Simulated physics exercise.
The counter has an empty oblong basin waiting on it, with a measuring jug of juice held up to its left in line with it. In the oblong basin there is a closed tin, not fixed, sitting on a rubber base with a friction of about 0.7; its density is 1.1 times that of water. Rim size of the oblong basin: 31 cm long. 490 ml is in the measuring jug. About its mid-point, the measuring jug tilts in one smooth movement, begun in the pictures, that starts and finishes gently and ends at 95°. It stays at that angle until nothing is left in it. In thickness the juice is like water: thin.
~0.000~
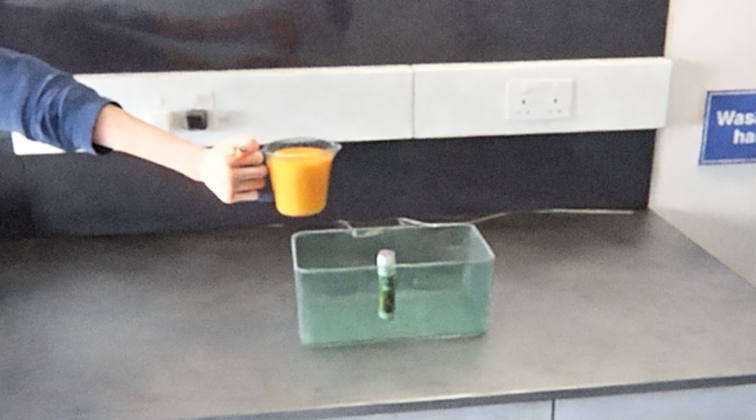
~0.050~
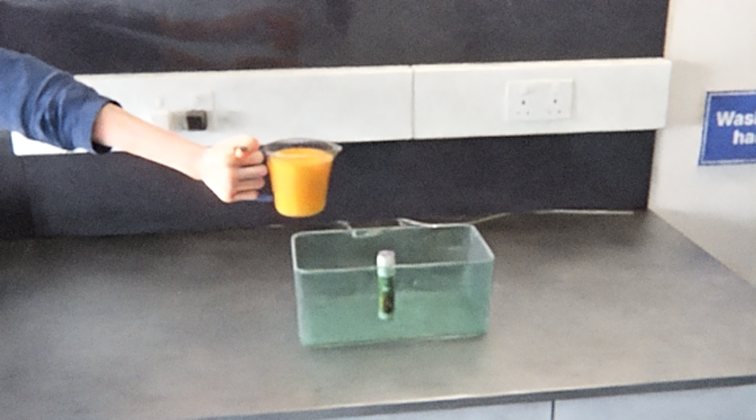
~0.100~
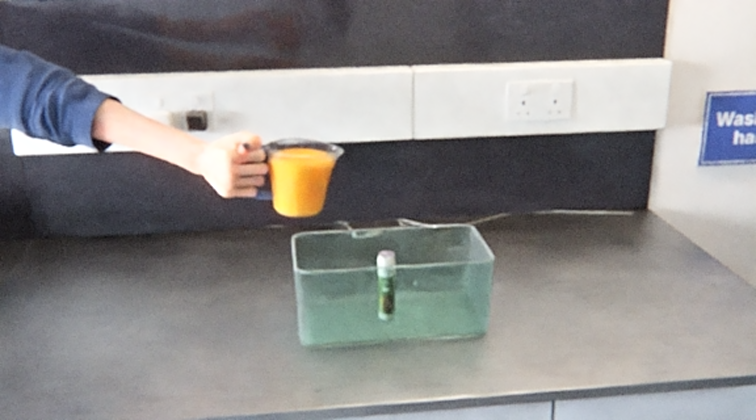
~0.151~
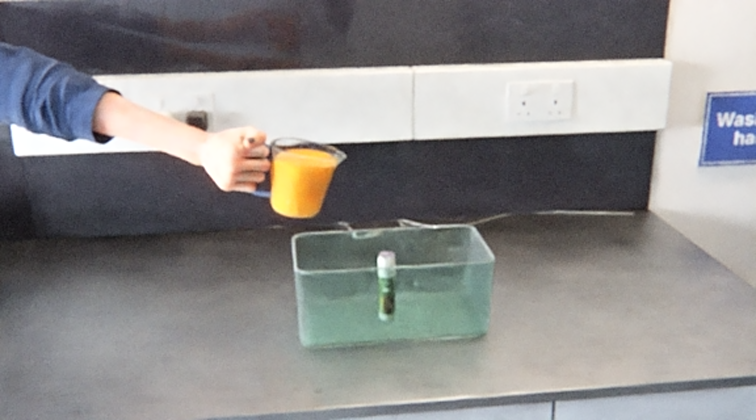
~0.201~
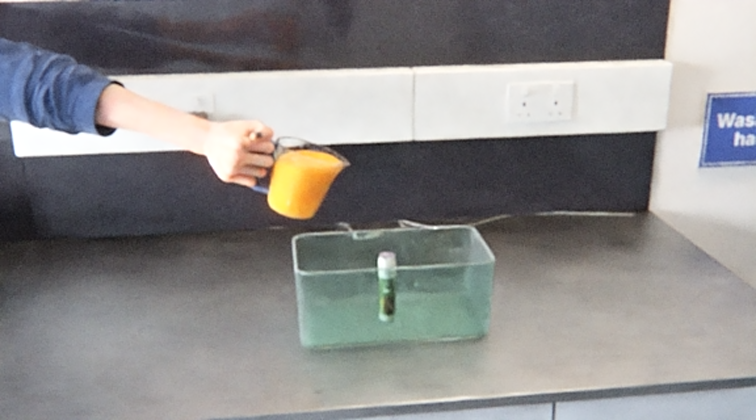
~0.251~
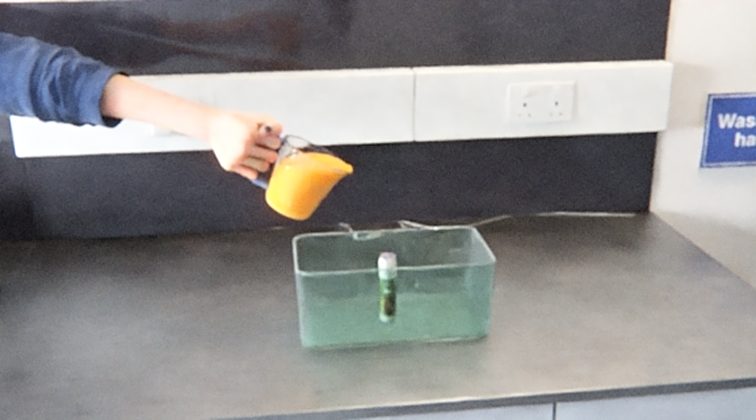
A hand holding a jug of orange juice above a clear basin with a small tin inside, steadily tilting it to the right.
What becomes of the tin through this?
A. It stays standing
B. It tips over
It tips over.
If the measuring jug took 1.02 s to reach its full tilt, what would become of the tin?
Result: Tin tipped over.
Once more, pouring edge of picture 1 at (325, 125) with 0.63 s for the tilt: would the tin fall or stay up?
Then the tin comes down.
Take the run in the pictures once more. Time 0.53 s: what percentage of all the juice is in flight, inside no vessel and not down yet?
Share: Roughly 26 per cent.
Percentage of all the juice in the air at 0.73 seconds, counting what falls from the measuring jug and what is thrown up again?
Near 14 in a hundred.
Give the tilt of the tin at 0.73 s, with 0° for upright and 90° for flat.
About 0 degrees from upright.
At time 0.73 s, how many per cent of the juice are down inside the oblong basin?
74 per cent or thereabouts.
By 0.53 s the tilt is 85° and 52 per cent is still to pour; the tin stands where it began.
By 0.73 s the tilt is 95° and 12 per cent is still to pour; the tin stands 1 cm from where it began.
By 0.94 s the tilt is 95° and 2 per cent is still to pour; the tin leans 41°.
By 1.17 s the tilt is 95° and 0 per cent is still to pour; the tin lies on its side.
At rest the tin lies on its side.
